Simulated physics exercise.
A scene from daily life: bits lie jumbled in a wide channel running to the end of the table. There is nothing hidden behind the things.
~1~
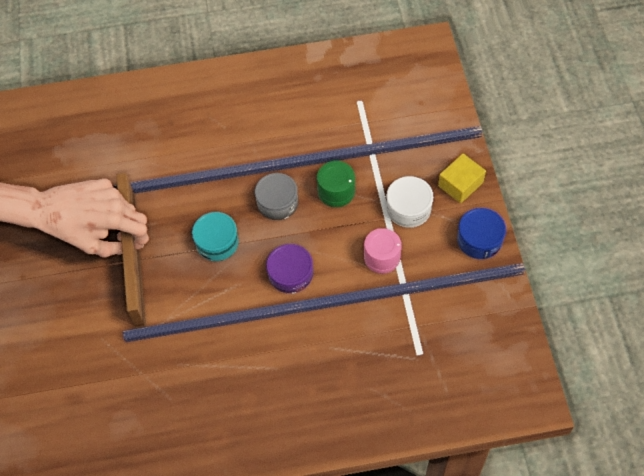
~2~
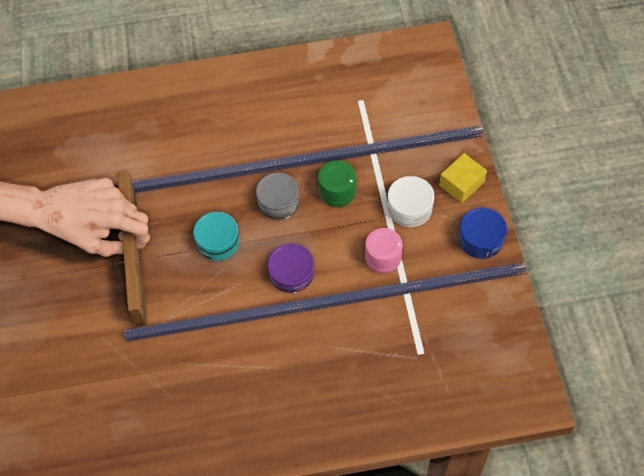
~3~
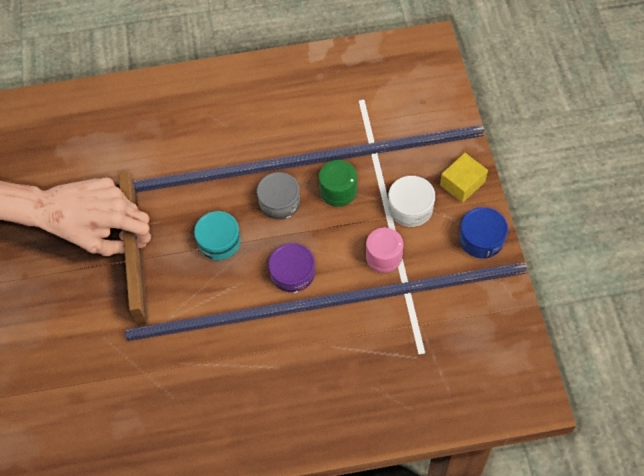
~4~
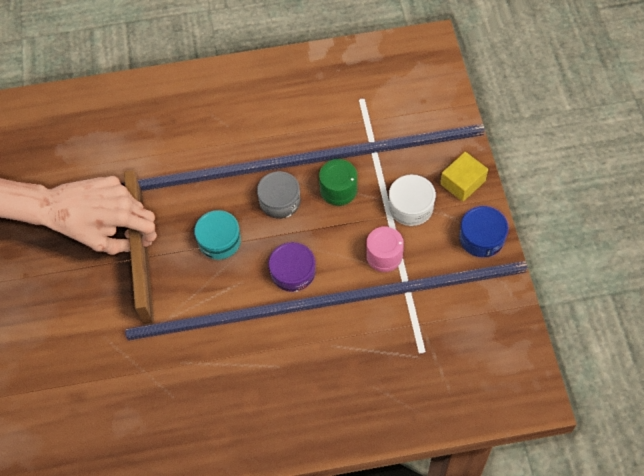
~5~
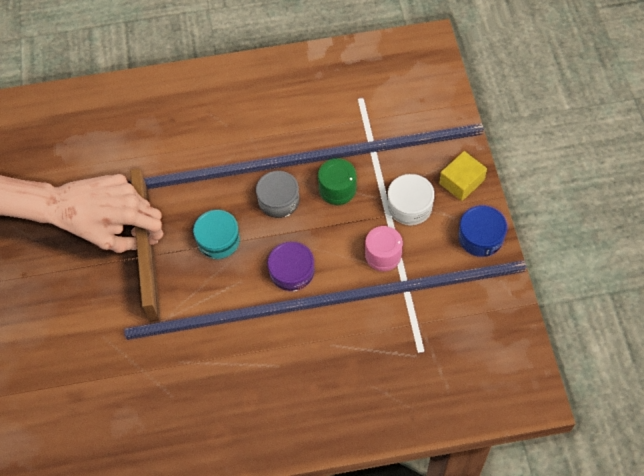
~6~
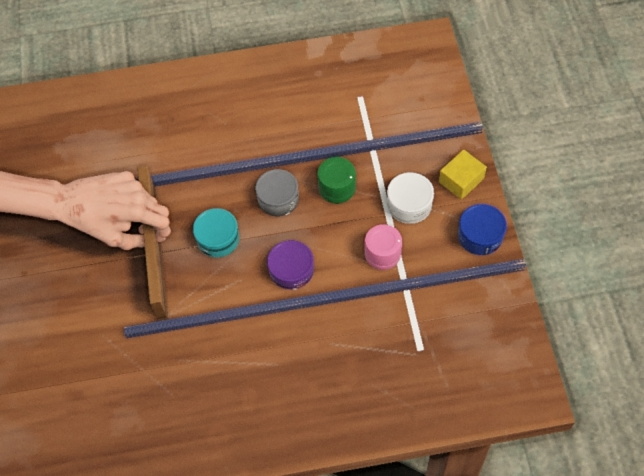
On a wooden table, a hand rests against a board at the left end of a channel between two blue rails, with coloured tubs, a lid and a yellow block scattered ahead. The board stays nearly still at first, then the hand pushes it slightly right, nearing the teal piece, while the pieces stay put.
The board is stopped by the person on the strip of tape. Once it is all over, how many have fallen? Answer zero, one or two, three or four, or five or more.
When it is over, zero have fallen.
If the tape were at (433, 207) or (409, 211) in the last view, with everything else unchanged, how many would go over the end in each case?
In that order 2 and 1.
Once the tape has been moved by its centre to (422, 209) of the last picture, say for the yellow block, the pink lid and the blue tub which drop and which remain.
The yellow block topples down, the pink lid stays put, the blue tub topples down.
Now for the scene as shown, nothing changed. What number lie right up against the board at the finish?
Counting them up gives 3.
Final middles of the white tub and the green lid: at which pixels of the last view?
Going in order, first (453, 202) and next (438, 163).
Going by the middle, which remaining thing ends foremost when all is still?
That's the blue tub.
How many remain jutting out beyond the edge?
1, I think.
Soon after, none off yet; blue tub at rest near (482, 230); yellow block at rest near (463, 174); white tub at rest near (410, 198).
At rest, the number that fall off is zero.
